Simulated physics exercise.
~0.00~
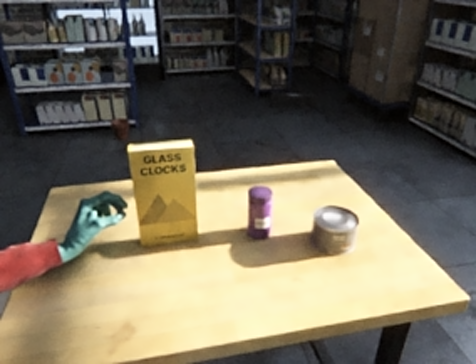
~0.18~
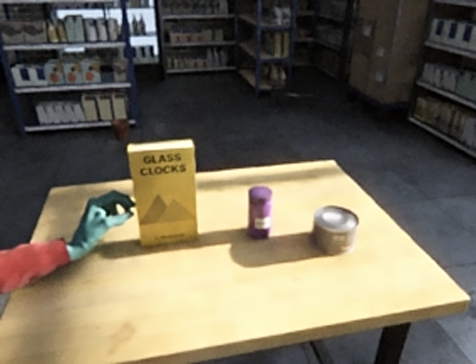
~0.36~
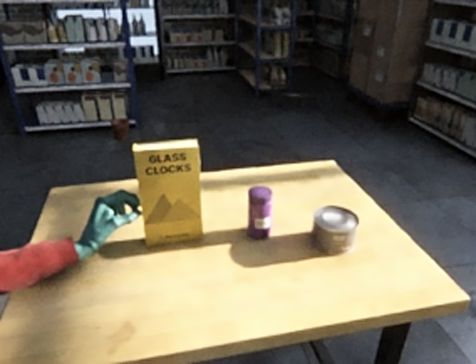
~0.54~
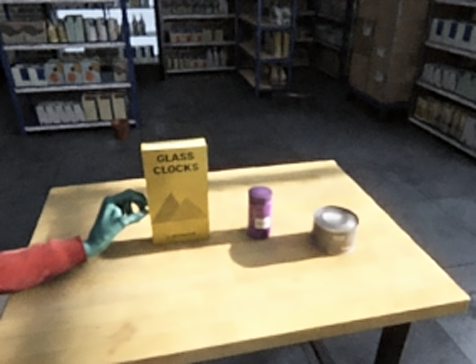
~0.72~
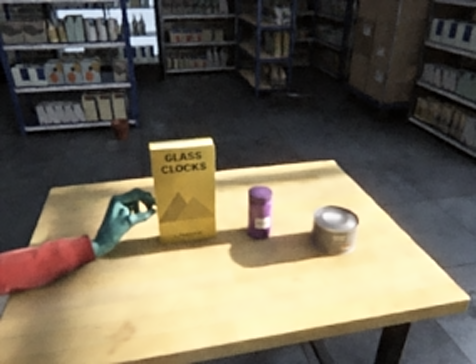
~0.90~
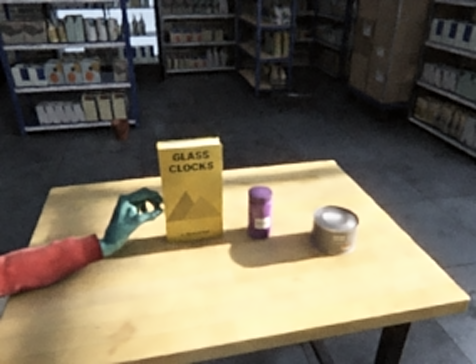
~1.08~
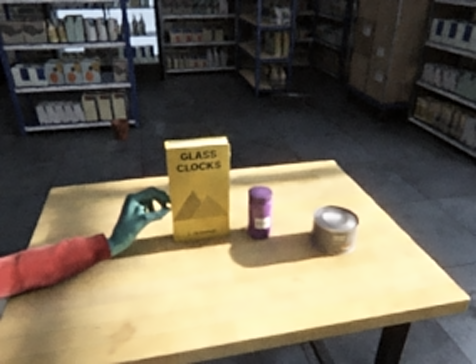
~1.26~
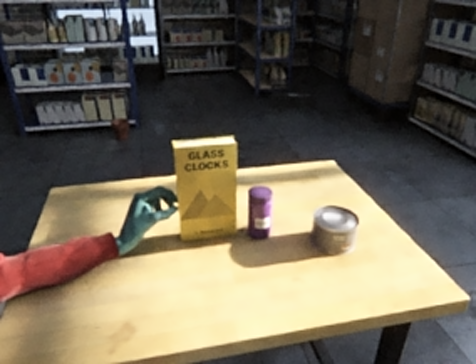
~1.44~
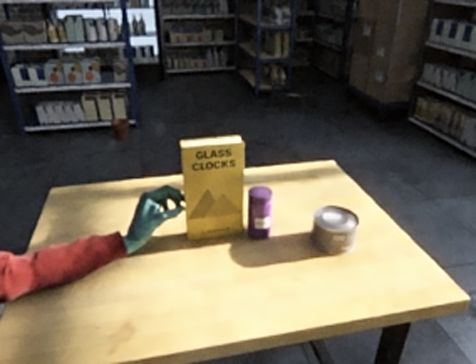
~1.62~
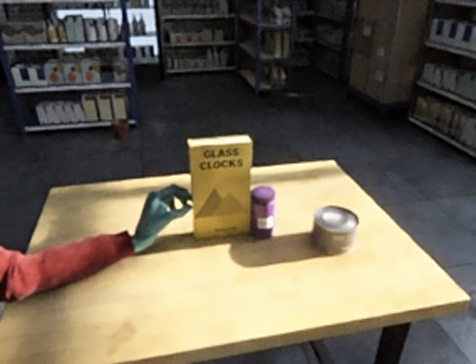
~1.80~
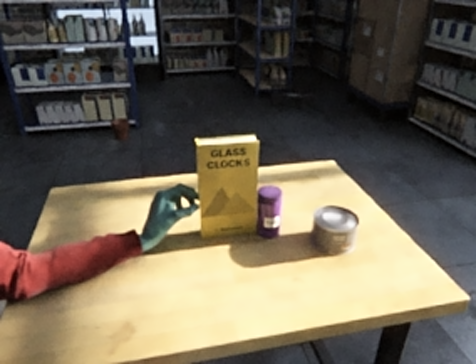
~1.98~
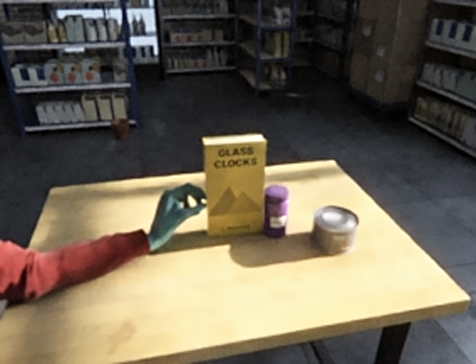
A green-gloved hand in a red sleeve reaches in from the left and meets an upright yellow book on a light wooden table, where a purple jar and a grey tub stand to its right. The fingers push the book slowly and steadily to the right, and it slides along without tipping. It closes the gap and comes up against the purple jar. Book and jar then shift a little further right together, the jar nearing the tub. Both are still upright at the end, with the grey tub unmoved.
